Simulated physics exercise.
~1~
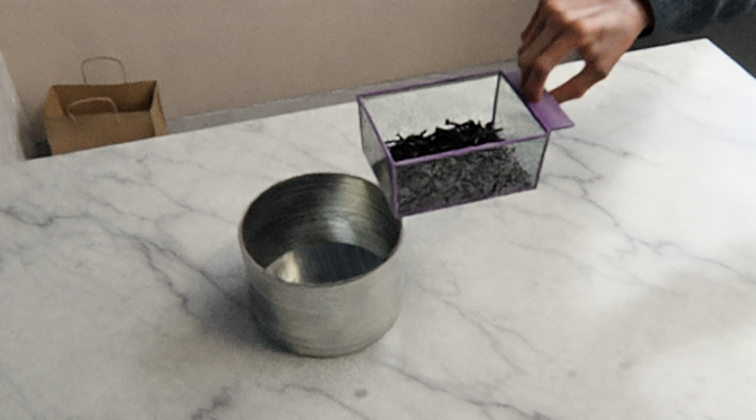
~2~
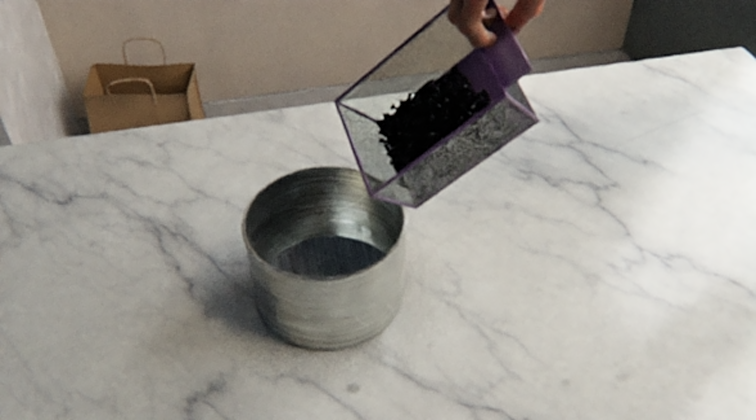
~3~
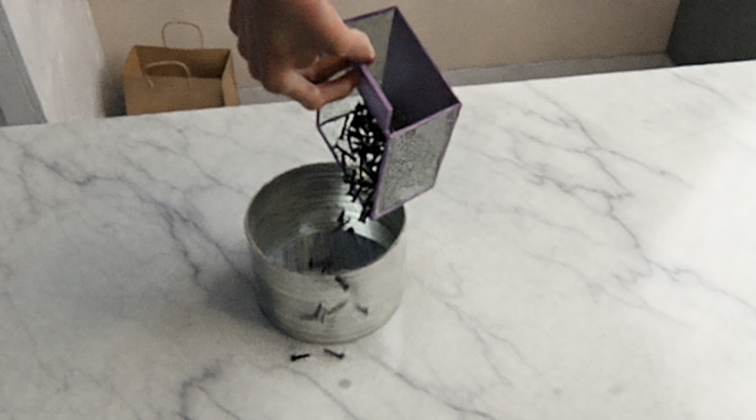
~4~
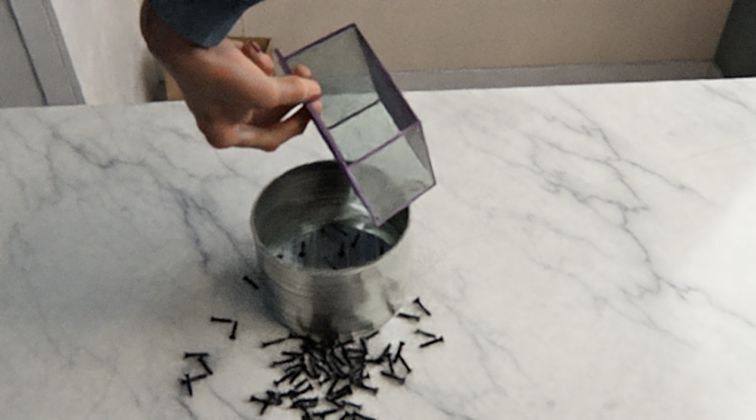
Small black screws spilled across a marble counter as a hand tipped a clear, purple-edged box over a round metal pot, turning it steadily until it looked empty, leaving some screws inside the pot and many scattered in front of it.
